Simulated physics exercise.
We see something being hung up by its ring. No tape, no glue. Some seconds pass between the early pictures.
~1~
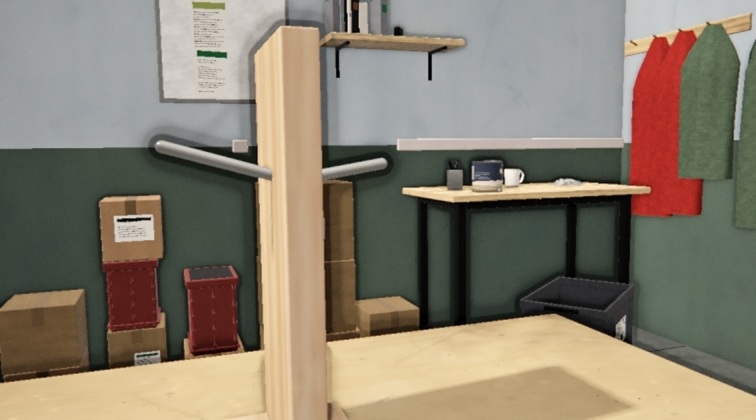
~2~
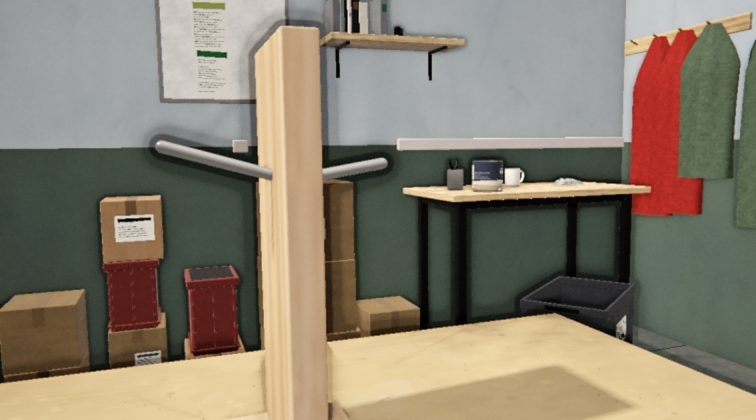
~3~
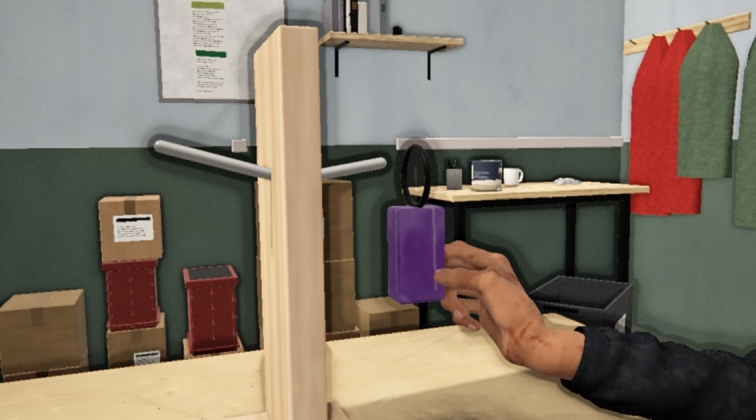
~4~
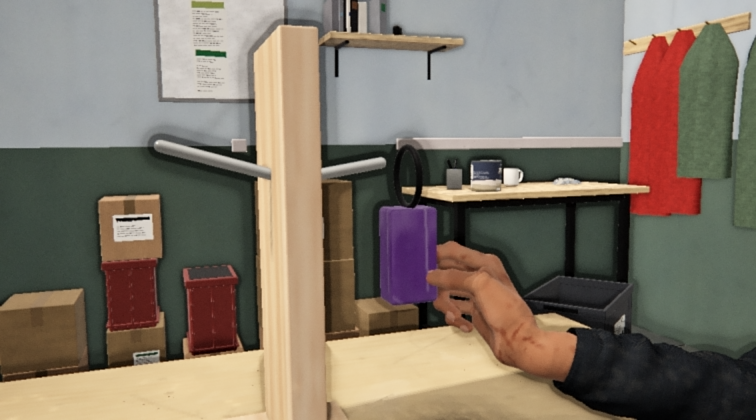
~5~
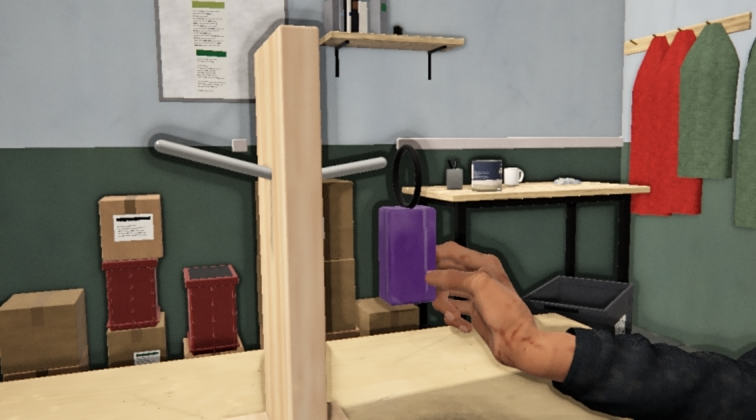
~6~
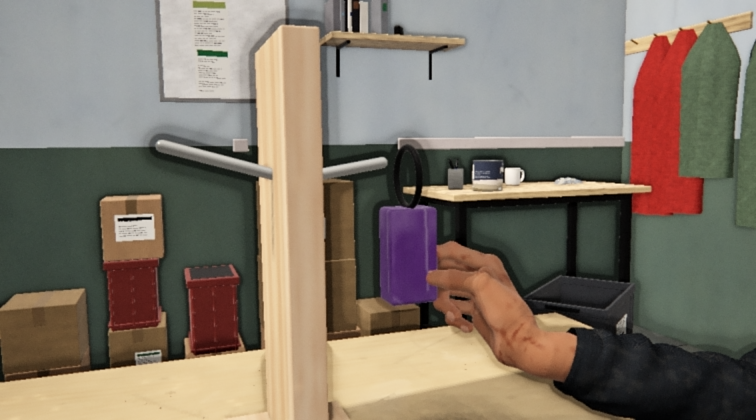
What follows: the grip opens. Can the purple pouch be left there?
The purple pouch falls off.
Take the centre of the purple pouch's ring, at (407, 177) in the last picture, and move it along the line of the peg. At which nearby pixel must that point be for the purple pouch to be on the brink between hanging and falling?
Close to (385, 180).
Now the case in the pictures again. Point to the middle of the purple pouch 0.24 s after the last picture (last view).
Its middle is close to (409, 357).
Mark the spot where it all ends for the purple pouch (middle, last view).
Around (409, 360).
Then, 0.18 s later than the last frame, purple pouch dropping near (409, 307).
Then, 0.24 s later than the last frame, purple pouch fallen near (409, 357).
When it is over, the purple pouch slips down, near (409, 361).
